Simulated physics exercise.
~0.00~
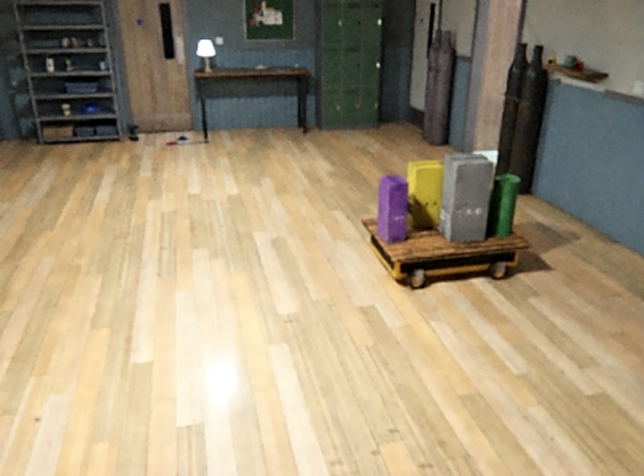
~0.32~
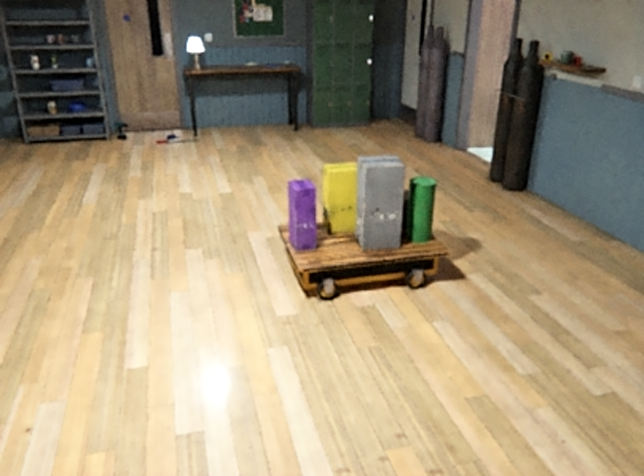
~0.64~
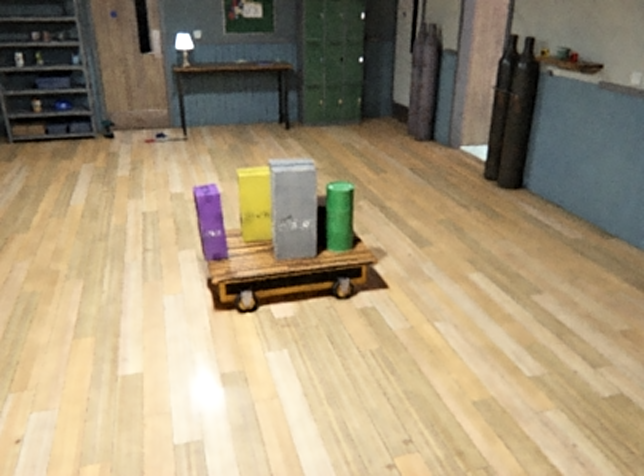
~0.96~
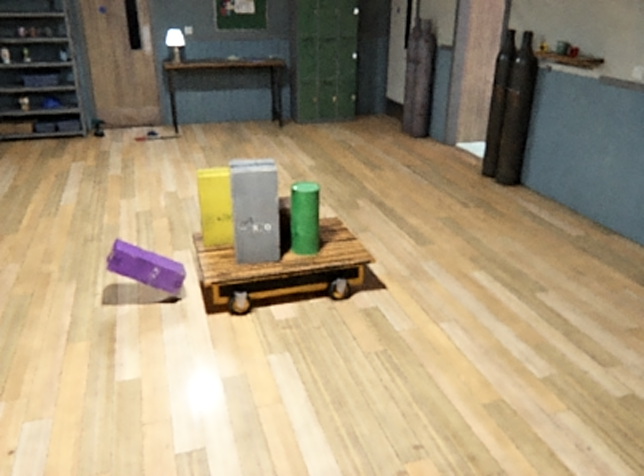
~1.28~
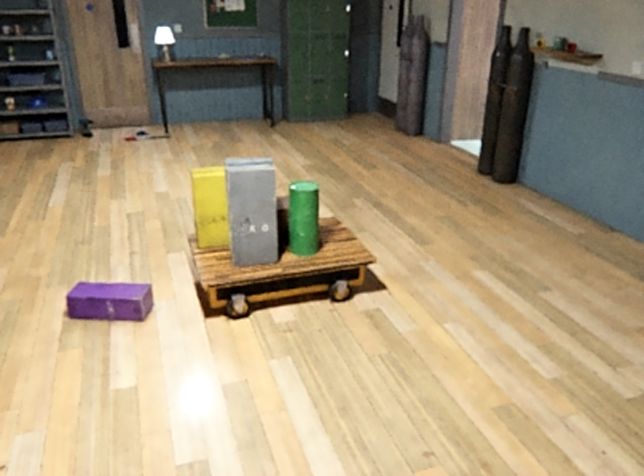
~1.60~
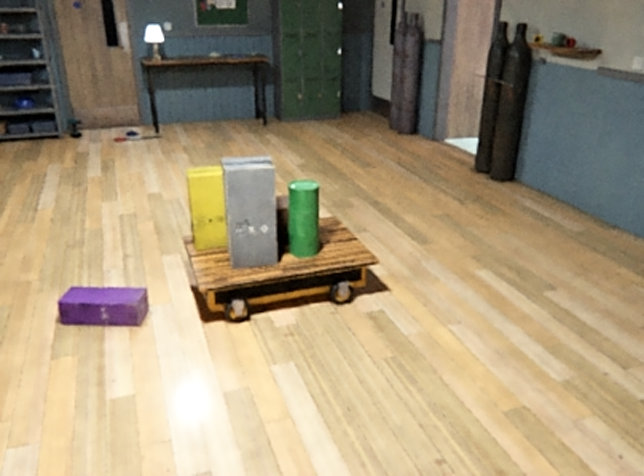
A low wooden flat cart stands on a pale plank floor in a workshop-like room, seen from slightly above, with shelves, a lamp on a table and green lockers behind and dark cylinders to the right. On its deck stand a purple box at the left, a yellow box, a tall grey box and a green canister at the right. The cart rolls left across the floor, then comes to a stop. The purple box tips off the left edge and drops to the floor, landing on its side. It lies beside the still cart, while the yellow box, grey box and canister remain upright aboard.
